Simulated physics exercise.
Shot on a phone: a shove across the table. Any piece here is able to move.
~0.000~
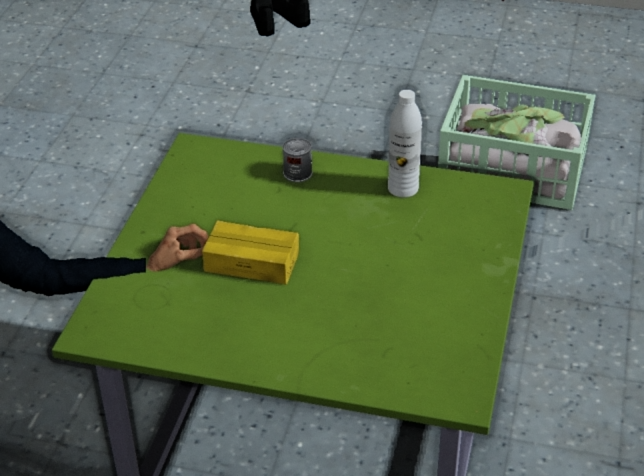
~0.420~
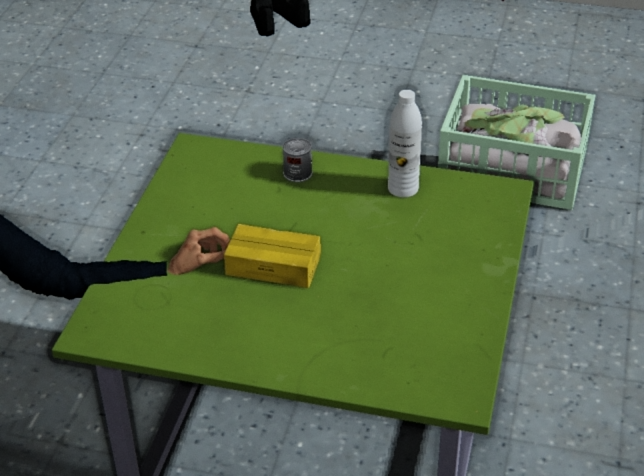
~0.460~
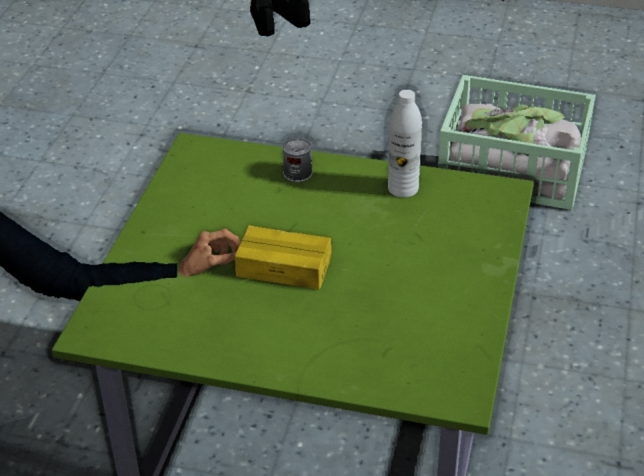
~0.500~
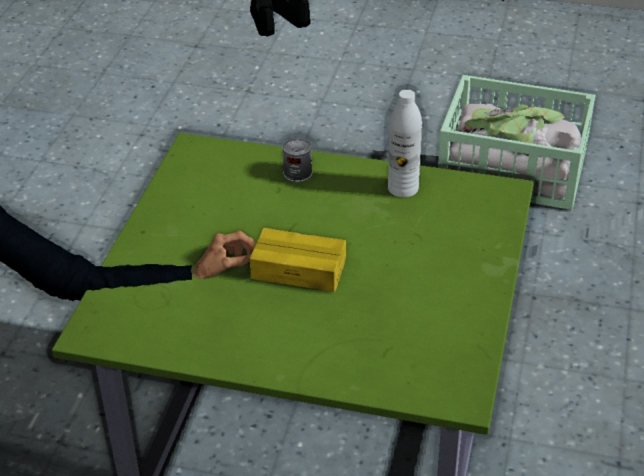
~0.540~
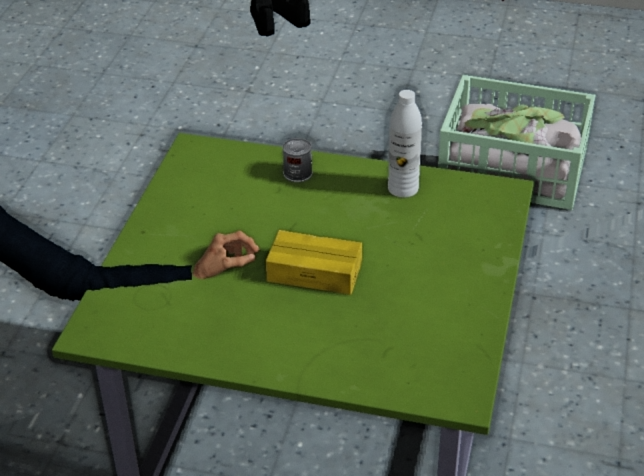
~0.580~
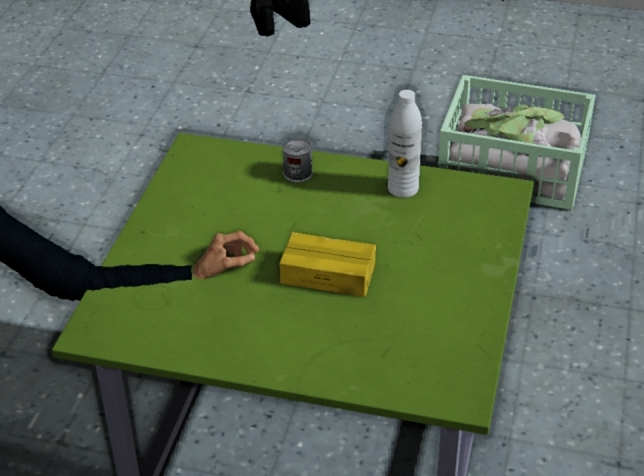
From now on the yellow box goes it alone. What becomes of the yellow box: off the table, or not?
I predict it will still be up on the table.
After 0.68 s, yellow box shifted about its own width near (352, 268).
After 0.78 s, yellow box shifted about its own width near (360, 269).
In the end (1.3 s), moved from the start, yellow box. At the end, from the last picture's camera, yellow box near (361, 269).
